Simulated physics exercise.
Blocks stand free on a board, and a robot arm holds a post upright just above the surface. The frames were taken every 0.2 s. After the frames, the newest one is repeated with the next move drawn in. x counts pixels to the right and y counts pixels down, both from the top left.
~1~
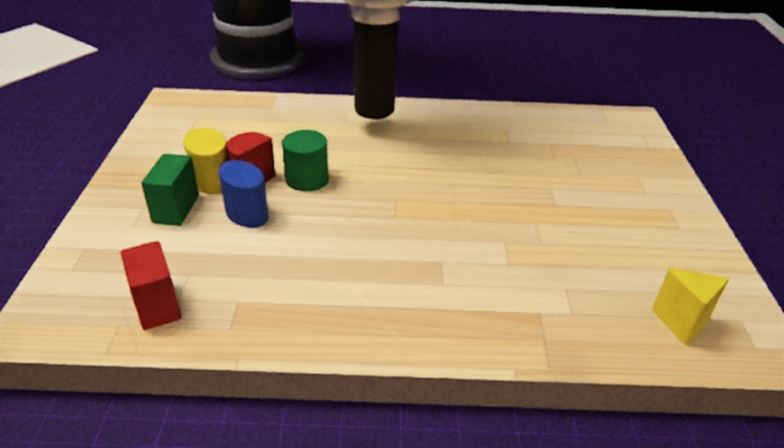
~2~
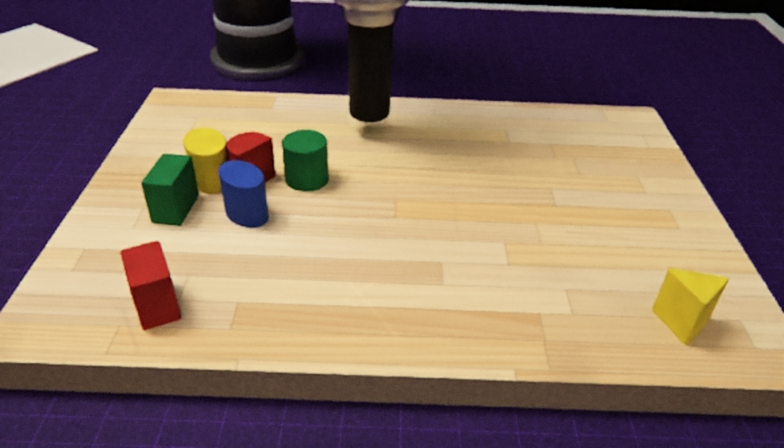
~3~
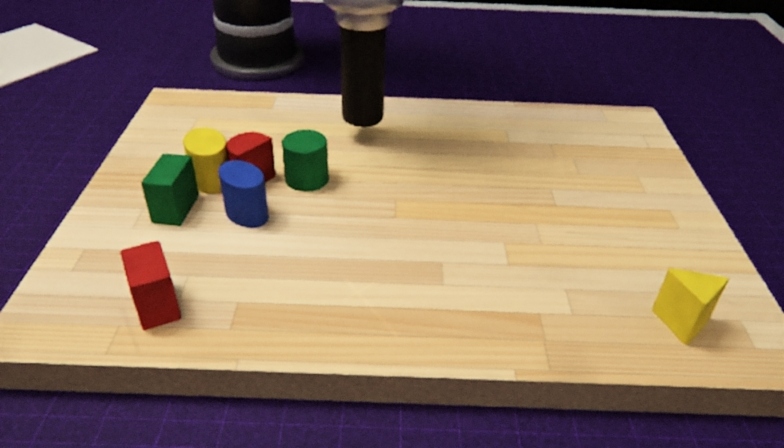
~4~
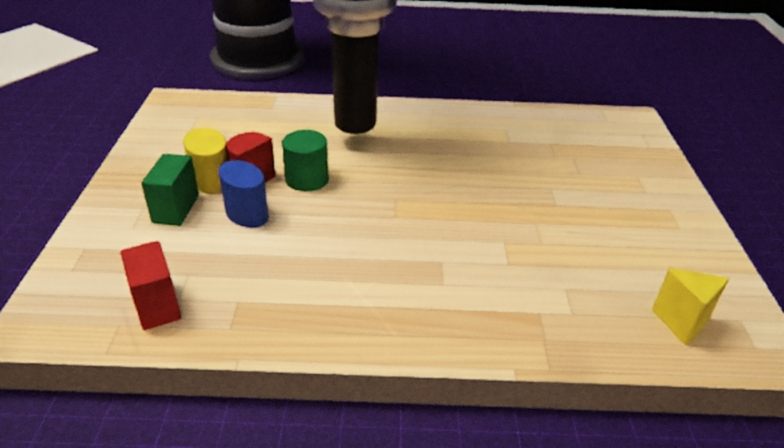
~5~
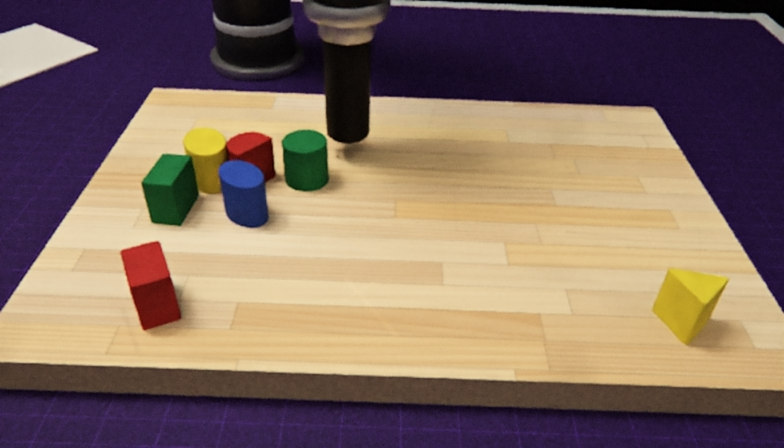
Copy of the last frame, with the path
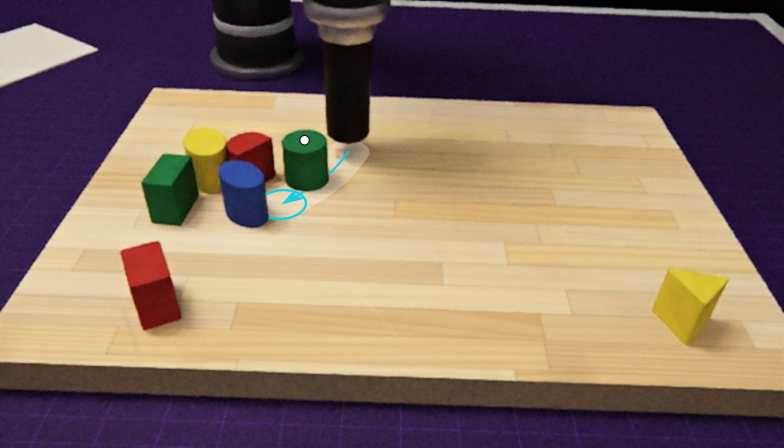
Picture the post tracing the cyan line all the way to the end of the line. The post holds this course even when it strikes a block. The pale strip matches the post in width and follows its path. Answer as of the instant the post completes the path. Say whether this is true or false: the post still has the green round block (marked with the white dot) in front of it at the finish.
The claim holds.
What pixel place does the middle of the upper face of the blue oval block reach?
In the picture, it is at (191, 191).
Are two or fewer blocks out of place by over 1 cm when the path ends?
Yes.
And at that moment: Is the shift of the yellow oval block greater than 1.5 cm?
No - that is not the case.
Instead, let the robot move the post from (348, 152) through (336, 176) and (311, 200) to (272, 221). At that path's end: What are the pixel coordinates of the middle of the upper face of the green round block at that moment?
Final place: (230, 164).
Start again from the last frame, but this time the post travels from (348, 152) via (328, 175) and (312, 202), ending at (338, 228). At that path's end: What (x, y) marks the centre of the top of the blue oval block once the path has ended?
It is at (218, 179).
The drawn path runs from (348, 152) by way of (333, 170) and (311, 188) to (282, 204); the dot is on the green round block.
What follows on the original path. One third of the way, post at (332, 151); green round block at (293, 147).
Two thirds of the way, post at (309, 169); blue oval block at (229, 178), turned 15° anticlockwise; green round block at (262, 159).
At the end, post at (280, 185); yellow oval block not moved; blue oval block at (191, 191), turned 30° anticlockwise; red D-shaped block not moved; green round block at (228, 171).
